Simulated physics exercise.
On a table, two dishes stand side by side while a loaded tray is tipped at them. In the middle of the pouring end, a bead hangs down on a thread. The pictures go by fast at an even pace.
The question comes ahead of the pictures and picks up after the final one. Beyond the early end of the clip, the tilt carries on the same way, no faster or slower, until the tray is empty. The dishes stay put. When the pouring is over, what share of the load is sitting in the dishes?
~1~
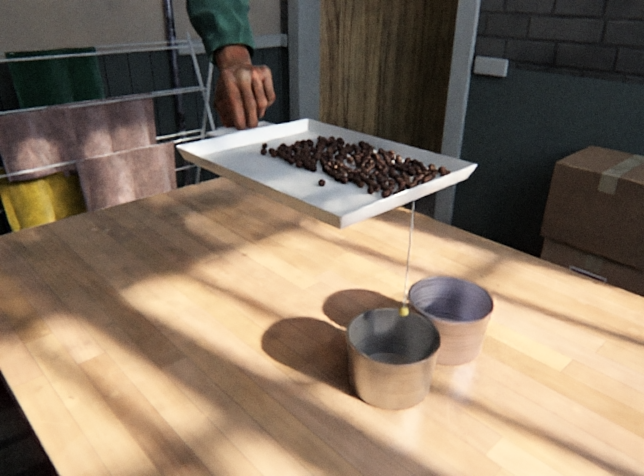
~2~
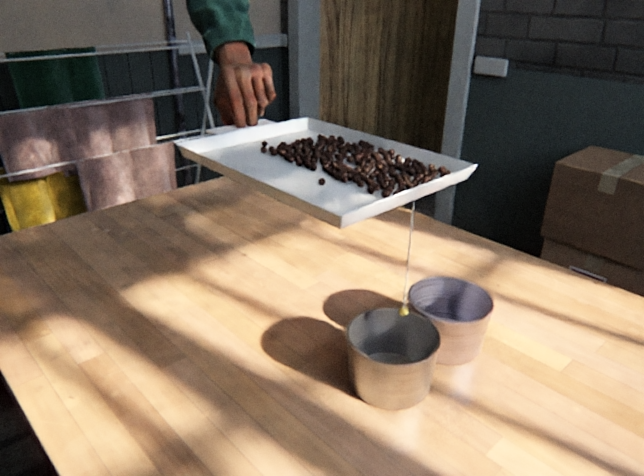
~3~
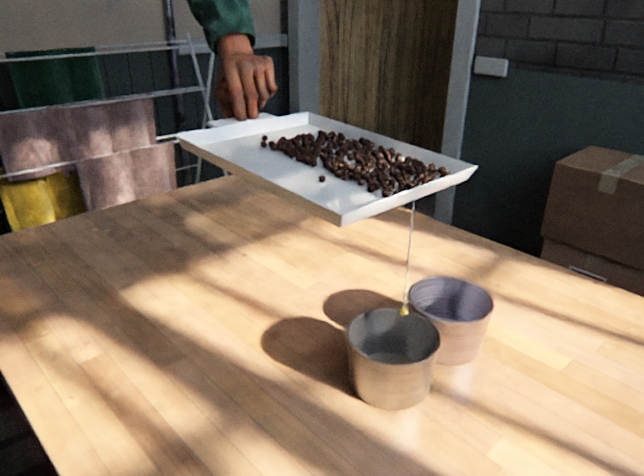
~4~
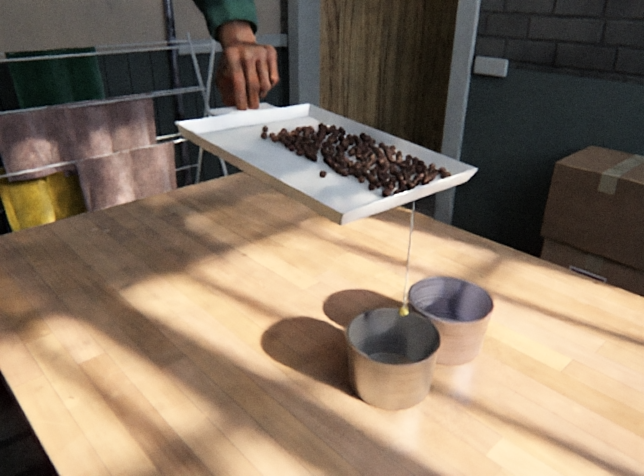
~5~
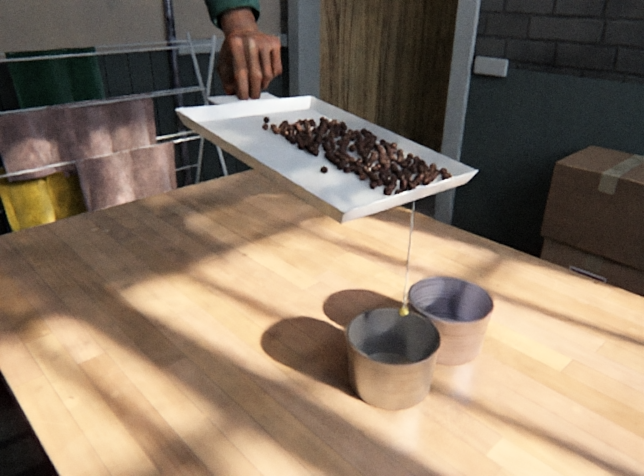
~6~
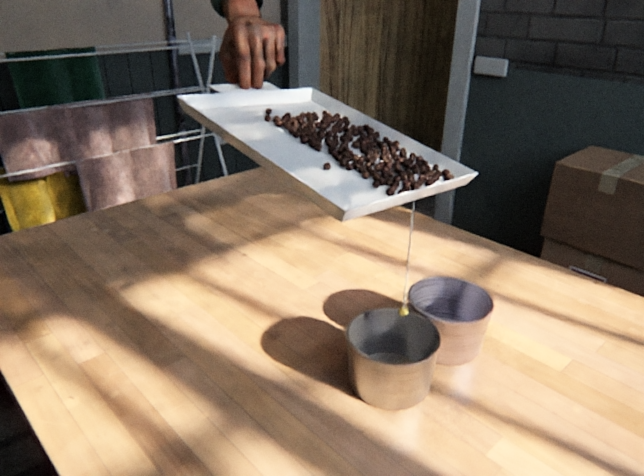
The amount caught is going to be bigger than the amount missed.
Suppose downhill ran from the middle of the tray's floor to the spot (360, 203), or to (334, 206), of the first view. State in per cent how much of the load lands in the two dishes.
Around 30 per cent first, around 10 per cent next.
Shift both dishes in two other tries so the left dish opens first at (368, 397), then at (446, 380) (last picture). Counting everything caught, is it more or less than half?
At the first place below a half, at the second under half.
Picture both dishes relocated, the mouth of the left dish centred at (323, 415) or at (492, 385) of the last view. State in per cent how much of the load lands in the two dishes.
It comes to roughly 0 per cent in one try and roughly 0 per cent in the next.
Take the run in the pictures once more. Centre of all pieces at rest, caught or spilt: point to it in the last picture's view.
The centre settles at about (451, 336).
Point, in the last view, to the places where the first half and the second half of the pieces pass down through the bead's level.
Earlier portion about (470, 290); later portion about (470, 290).
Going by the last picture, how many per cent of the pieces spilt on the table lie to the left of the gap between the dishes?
Close to 0 per cent of the spill, I think.
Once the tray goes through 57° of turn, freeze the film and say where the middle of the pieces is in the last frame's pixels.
Close to (443, 179).
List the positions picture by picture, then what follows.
The first picture shows corners of the pouring end at (341, 212) and (468, 164), level; middle of the load at (350, 160), allspice berries; left dish at (427, 376); right dish at (483, 334); bead on its thread at (403, 312).
The second picture shows corners of the pouring end at (341, 212) and (468, 165), level; middle of the load at (350, 159).
The third picture shows corners of the pouring end at (342, 210) and (469, 166), tipped barely, lowest at the right corner; middle of the load at (350, 157).
The fourth picture shows corners of the pouring end at (343, 209) and (469, 168), tipped a little, lowest at the right corner; middle of the load at (351, 152).
The fifth picture shows corners of the pouring end at (344, 207) and (469, 169), tipped a little, lowest at the right corner; middle of the load at (353, 148).
The sixth picture shows corners of the pouring end at (345, 205) and (470, 171), tipped a little, lowest at the right corner; middle of the load at (355, 145); left dish at (427, 376); right dish at (483, 334).
Soon, tray tipped steeply; most on the tray; a small part in the right dish; a small part in the air.
A while on, tray tipped right over; a stray few in the left dish; most in the right dish; a small part outside both.
Towards the end, tray tipped past a quarter turn; a stray few in the left dish; most in the right dish; a small part outside both.
Finally, tray tipped past a quarter turn; a stray few in the left dish; most in the right dish; a small part outside both.
